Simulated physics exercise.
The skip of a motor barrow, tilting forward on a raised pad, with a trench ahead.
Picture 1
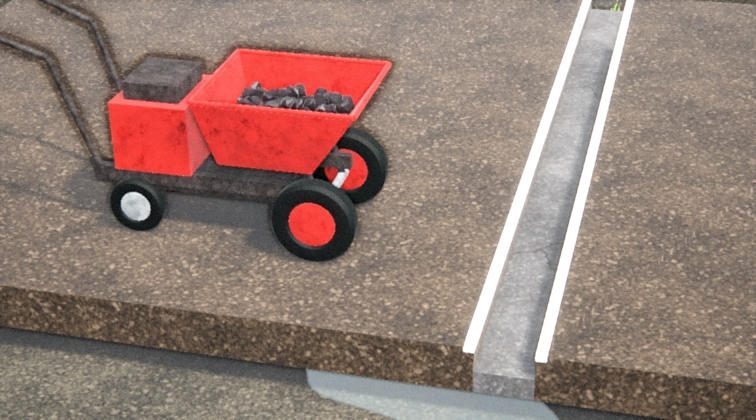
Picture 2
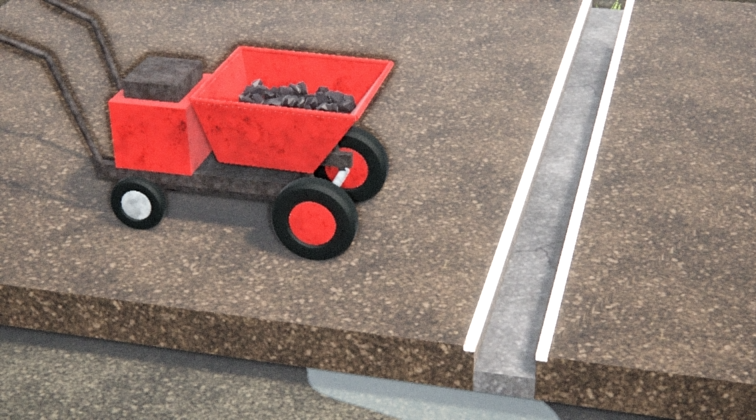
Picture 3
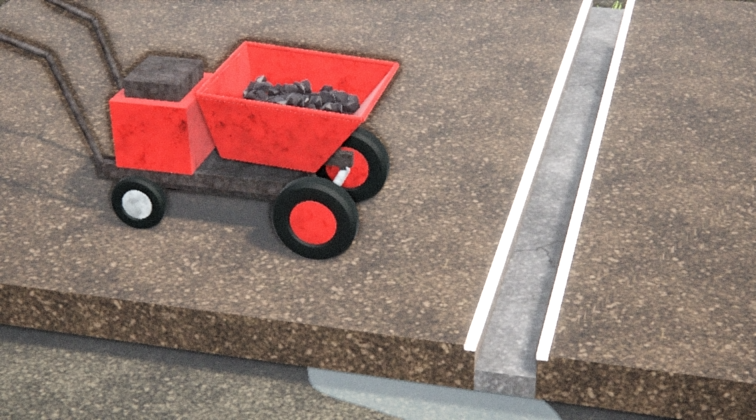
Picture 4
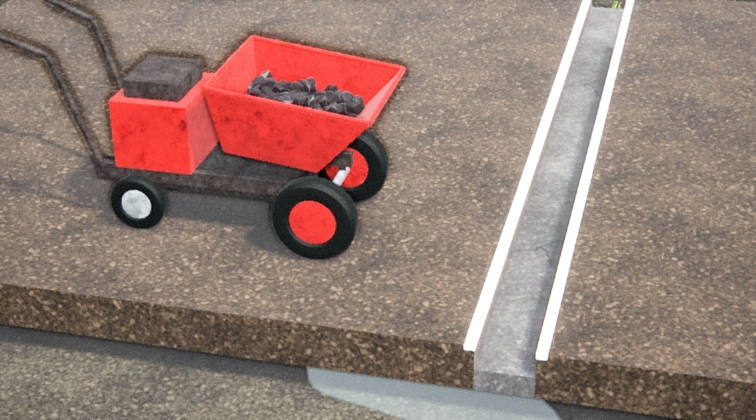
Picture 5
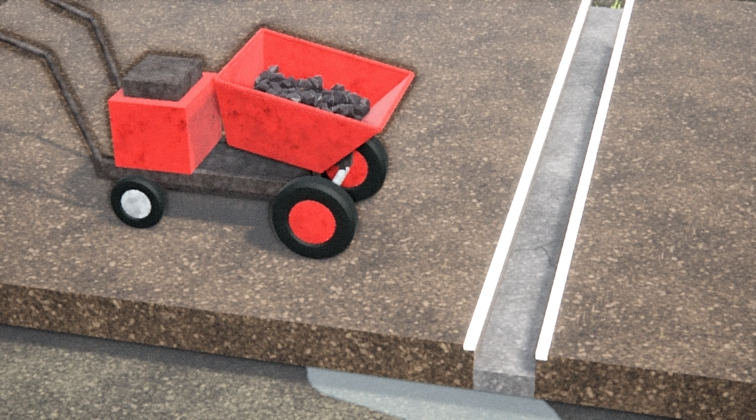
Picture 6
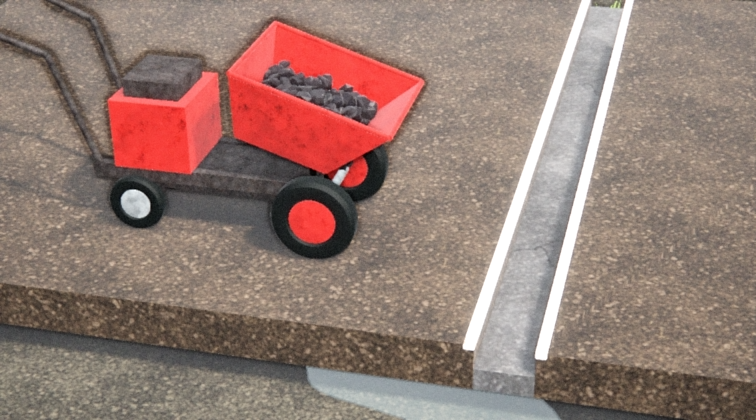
The red skip of a motor barrow, holding dark lumps of coal, sits level on a brown raised pad, left of a narrow white-edged trench. It then tilts gradually forward to the right, its back end rising, until it is clearly tipped, while the wheels and handles stay still.
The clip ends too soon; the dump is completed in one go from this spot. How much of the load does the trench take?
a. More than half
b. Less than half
Less than half.
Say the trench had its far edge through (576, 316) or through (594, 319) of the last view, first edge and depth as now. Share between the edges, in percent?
The first case gives close to 40 per cent and the second close to 40 per cent.
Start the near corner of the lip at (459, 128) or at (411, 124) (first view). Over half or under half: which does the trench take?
The first place leaves the lesser portion between the edges, the second place the greater portion.
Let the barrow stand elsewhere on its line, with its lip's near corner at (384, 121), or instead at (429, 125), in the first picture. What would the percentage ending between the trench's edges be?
Result: Try 1 = 60 %, try 2 = 70 %.
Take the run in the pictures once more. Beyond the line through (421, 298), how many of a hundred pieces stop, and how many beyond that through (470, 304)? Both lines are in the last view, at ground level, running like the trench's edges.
Result, first then second: 70 %, 40 %.
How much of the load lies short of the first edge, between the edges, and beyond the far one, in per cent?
Approximate split: Short 40 percent, between 35 percent, beyond 0 percent.
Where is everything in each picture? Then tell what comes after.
The first picture shows lip of the skip near (354, 118), level; top of the load near (287, 104), lumps of coal; first edge of the trench near (482, 307); far edge near (551, 316), the trench under half as wide as the skip, and about half as deep as wide.
The second picture shows lip of the skip near (356, 118), level; top of the load near (279, 102).
The third picture shows lip of the skip near (362, 120), tipped barely; top of the load near (283, 99).
The fourth picture shows lip of the skip near (369, 124), tipped a little; top of the load near (277, 99).
The fifth picture shows lip of the skip near (379, 130), tipped a little; top of the load near (274, 91).
The sixth picture shows lip of the skip near (389, 138), tipped clearly; top of the load near (268, 90); first edge of the trench near (482, 305); far edge near (551, 313).
Shortly afterwards, skip tipped steeply; the whole lot in the skip.
Next, skip tipped right over; all but a few in the skip; a little short of the trench.
Some moments later, skip tipped right over; near a third in the skip; near a third short of the trench; near a quarter in or heaped over the trench.
In the end, skip tipped right over; near a quarter in the skip; near a third short of the trench; near a third in or heaped over the trench; none at all beyond it.
